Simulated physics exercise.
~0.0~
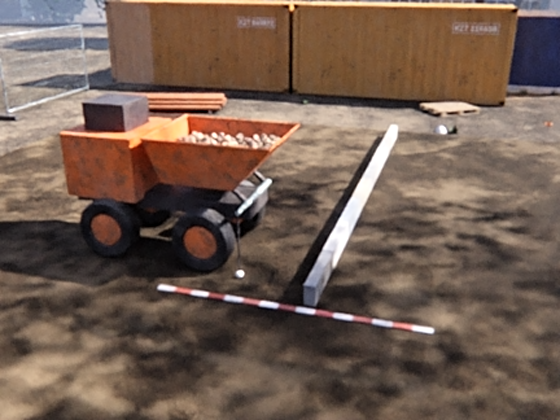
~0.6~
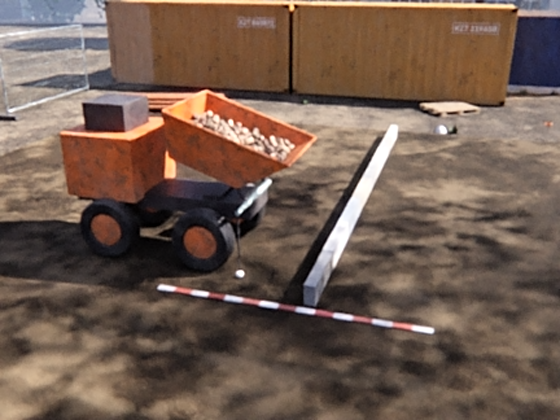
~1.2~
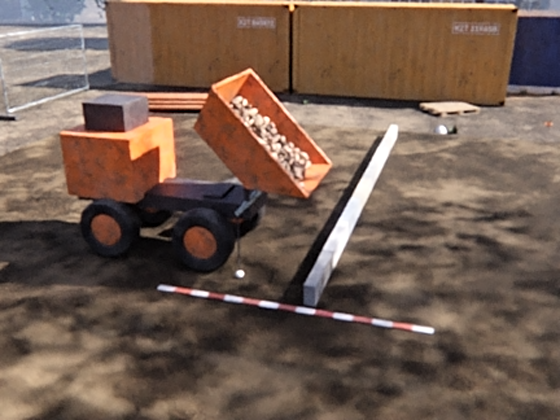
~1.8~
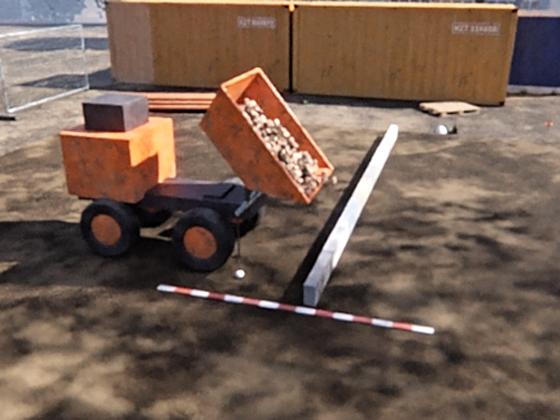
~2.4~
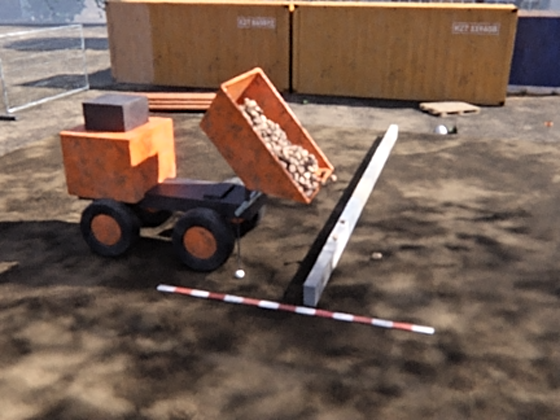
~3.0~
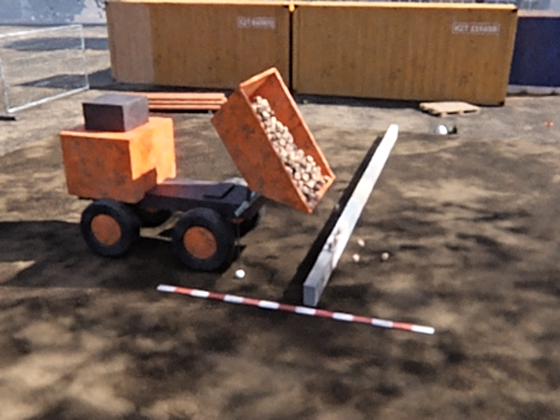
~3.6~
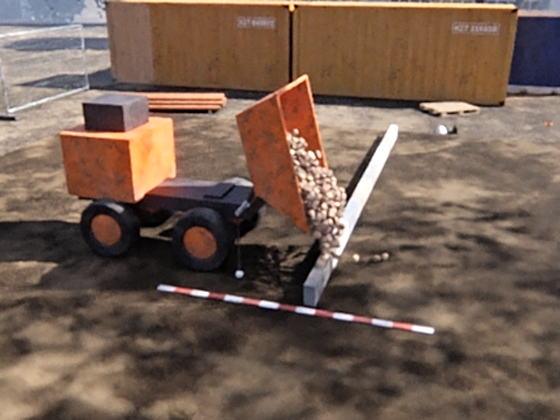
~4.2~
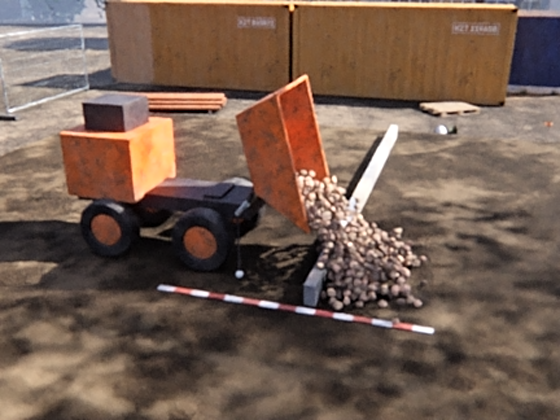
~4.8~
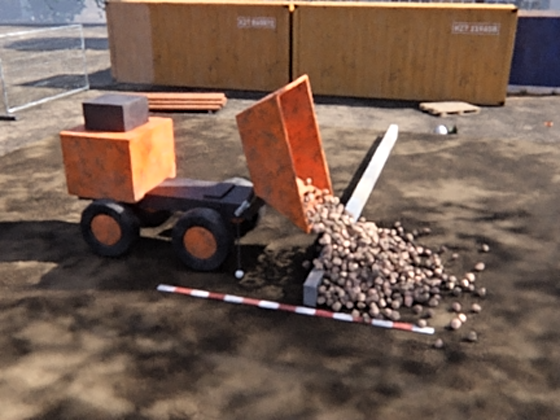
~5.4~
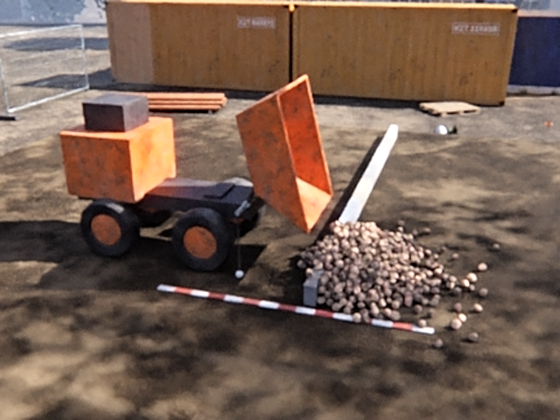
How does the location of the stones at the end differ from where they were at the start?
At the start the stones lie in the dumper's raised-edge orange skip. At the end they are in a heap on the ground lower and further right, mostly beyond the kerb, and the skip is empty.
